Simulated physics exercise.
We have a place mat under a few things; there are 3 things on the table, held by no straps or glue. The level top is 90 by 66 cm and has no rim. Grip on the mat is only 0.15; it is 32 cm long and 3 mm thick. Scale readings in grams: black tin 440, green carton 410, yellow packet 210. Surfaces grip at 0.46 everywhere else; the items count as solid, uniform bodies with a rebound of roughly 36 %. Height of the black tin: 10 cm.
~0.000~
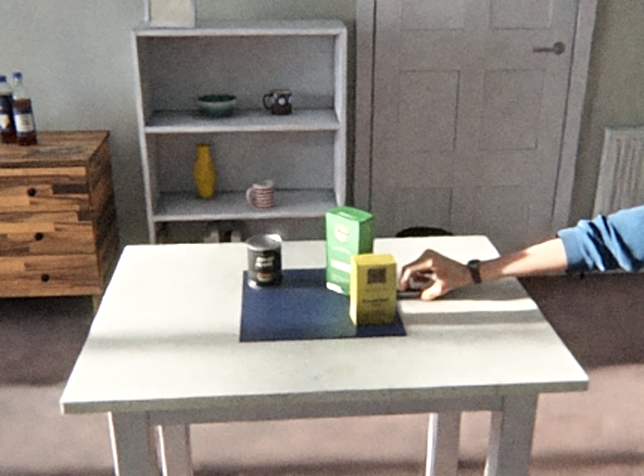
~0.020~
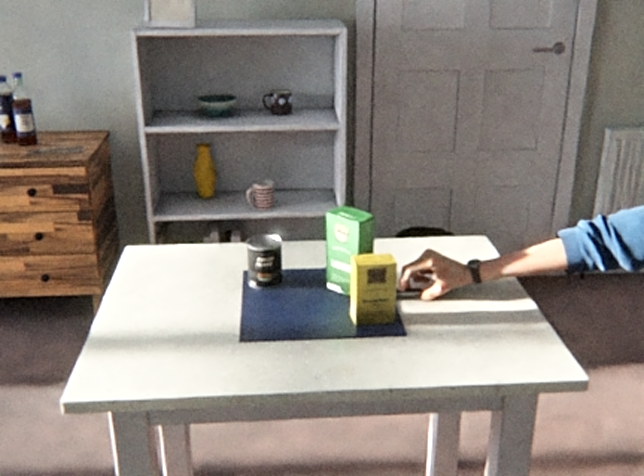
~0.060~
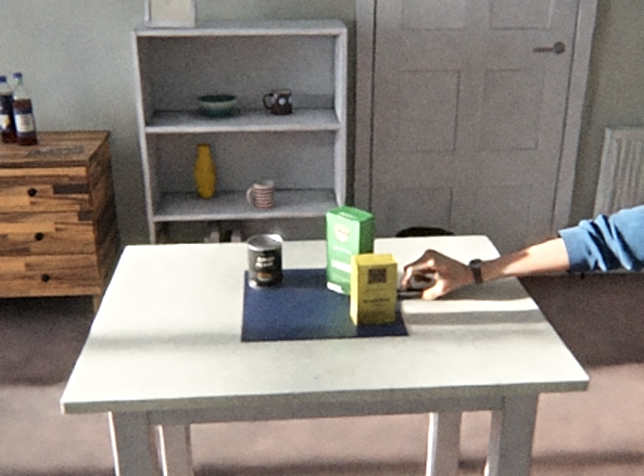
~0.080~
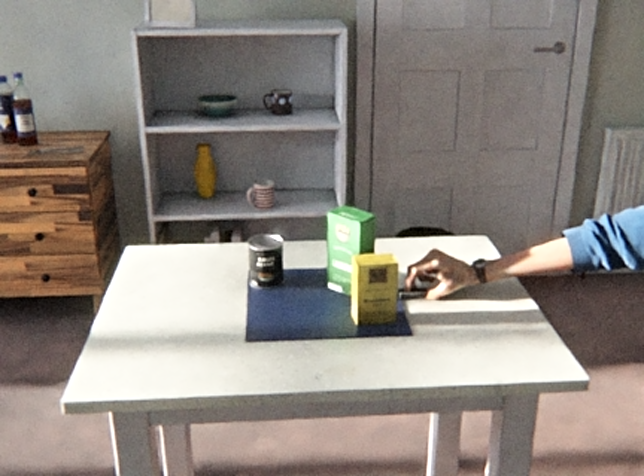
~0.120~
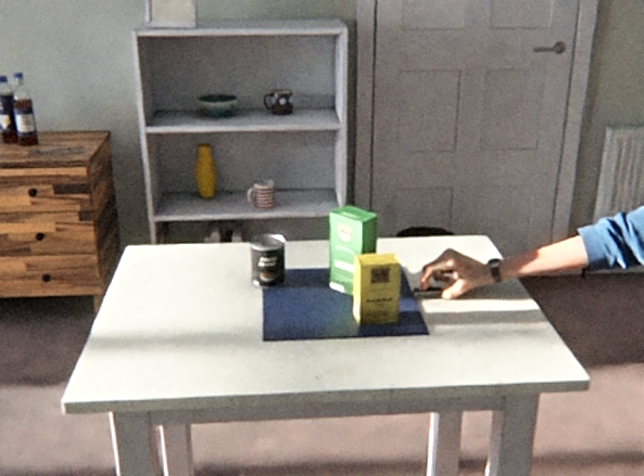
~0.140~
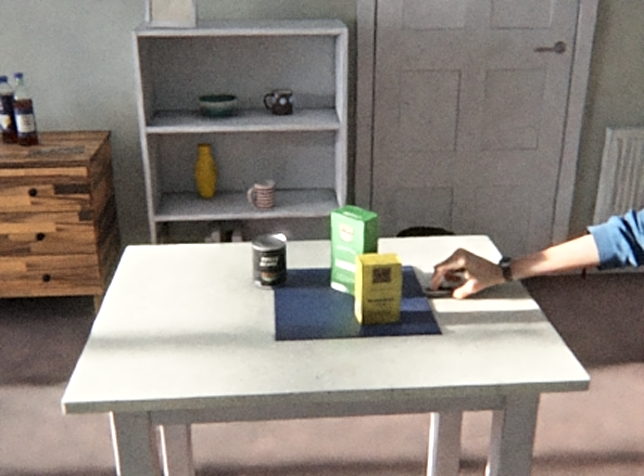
Hand sliding a dark blue mat rightward across a white table beneath a green carton and yellow packet, which barely shift, beside a black tin.
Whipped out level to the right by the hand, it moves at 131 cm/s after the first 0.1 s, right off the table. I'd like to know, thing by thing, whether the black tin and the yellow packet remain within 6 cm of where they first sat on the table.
Black tin: It does; yellow packet: It does not.
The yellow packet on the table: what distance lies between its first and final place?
Roughly 10 cm.
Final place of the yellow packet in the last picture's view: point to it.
Around (425, 289).
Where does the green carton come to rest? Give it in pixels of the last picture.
(391, 251).
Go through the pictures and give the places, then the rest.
In the first picture, 0 cm of pull; black tin (265, 262); yellow packet (373, 289).
In the second picture, 0 cm of pull; green carton (350, 252).
In the third picture, 0 cm of pull; green carton (350, 252).
In the fourth picture, 1 cm of pull; green carton (351, 252).
In the fifth picture, 4 cm of pull; green carton (353, 252).
In the sixth picture, 7 cm of pull; black tin (269, 261); yellow packet (378, 289).
By 0.24 s, 20 cm of pull; yellow packet 3 cm from its spot near (389, 288); black tin 2 cm from its spot near (274, 263); green carton 3 cm from its spot.
By 0.34 s, 33 cm of pull; yellow packet 7 cm from its spot near (408, 288); black tin 2 cm from its spot near (274, 263); green carton 7 cm from its spot.
By 0.54 s, 59 cm of pull; yellow packet 10 cm from its spot near (426, 288); black tin 2 cm from its spot near (274, 262); green carton tilted 8°.
By 0.74 s, 82 cm of pull; yellow packet 10 cm from its spot near (425, 289); black tin 2 cm from its spot near (274, 263); green carton tilted 5°.
When it is over (1.6 s), not toppled but over 6 cm from the start, green carton and yellow packet; black tin within 6 cm of the start. End places, in pixels of the last picture, black tin near (274, 263), yellow packet near (425, 289).
